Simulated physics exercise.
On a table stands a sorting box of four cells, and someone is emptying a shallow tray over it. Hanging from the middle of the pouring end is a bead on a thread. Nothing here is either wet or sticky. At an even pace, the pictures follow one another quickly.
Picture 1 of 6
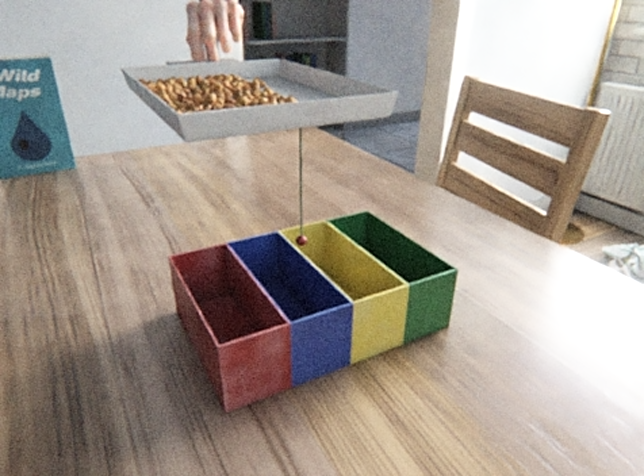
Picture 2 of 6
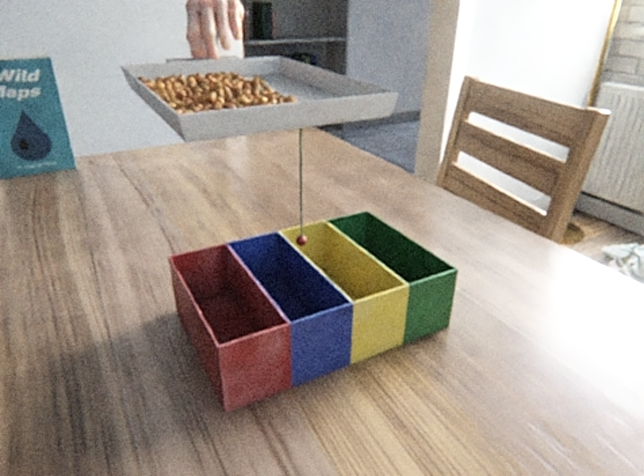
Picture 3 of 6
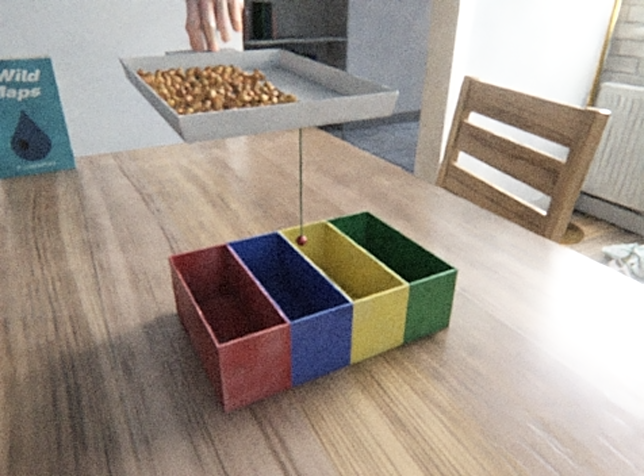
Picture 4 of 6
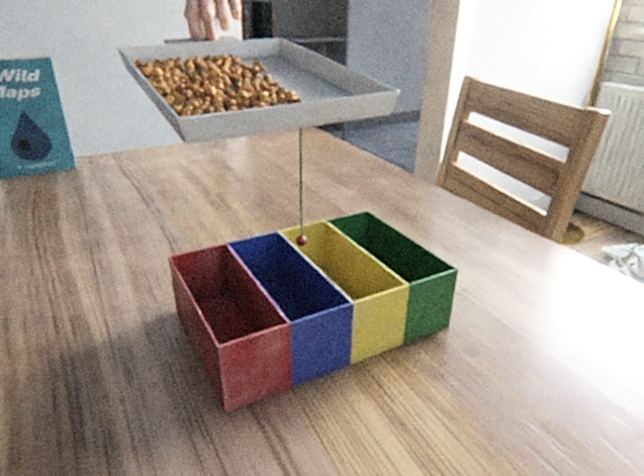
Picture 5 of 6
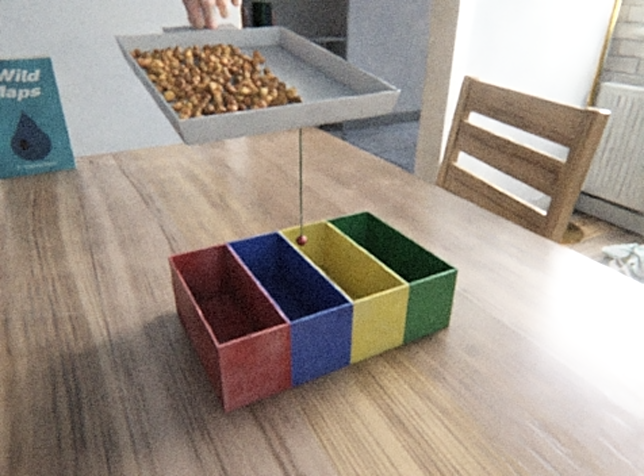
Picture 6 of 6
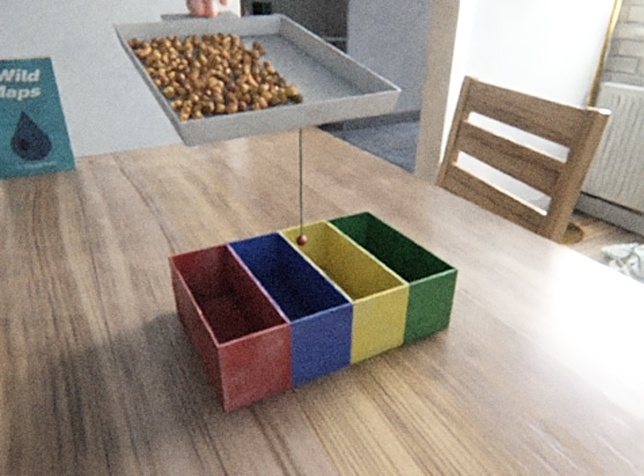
A shallow grey tray of roasted chickpeas, held at its far side by a hand, starts out level above a box with red, blue, yellow and green cells. The hand slowly raises the far side, and the tray tilts slightly toward its near left corner while the bead on the thread hangs still.
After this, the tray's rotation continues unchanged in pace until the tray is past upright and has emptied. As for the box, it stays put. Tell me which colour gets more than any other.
The red one gets the most.
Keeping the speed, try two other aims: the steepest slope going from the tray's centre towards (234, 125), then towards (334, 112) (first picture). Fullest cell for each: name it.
Well, with the first heading it's that red cell, and with the second it's green.
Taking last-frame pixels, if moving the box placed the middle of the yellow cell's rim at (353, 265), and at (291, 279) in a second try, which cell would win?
Taking the two placings in order, you'd get the red cell and then the cell in blue.
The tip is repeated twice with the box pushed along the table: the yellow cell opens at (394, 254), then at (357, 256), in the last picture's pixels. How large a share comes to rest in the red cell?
Trial 1 about 30 %, trial 2 about 50 %.
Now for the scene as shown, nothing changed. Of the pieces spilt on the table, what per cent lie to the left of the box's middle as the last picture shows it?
Looks to be around 50 per cent of the spill.
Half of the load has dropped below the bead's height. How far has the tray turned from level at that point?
Angle reached: About 105°.
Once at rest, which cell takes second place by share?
The blue cell.
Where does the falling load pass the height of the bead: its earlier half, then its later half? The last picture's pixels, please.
First close to (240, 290), next close to (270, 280).
Just after the last frame, tray tipped steeply; almost all on the tray; just a few falling or outside the box.
A moment on, tray tipped right over; almost all on the tray; just a few in the red cell.
Further on, tray tipped past a quarter turn; roughly half in the red cell; roughly a quarter in the blue cell; about a tenth in the yellow cell; about a tenth falling or outside the box.
When it is over, tray tipped past a quarter turn; roughly half in the red cell; roughly a quarter in the blue cell; about a tenth in the yellow cell; not one in the green cell; about a tenth outside the box.
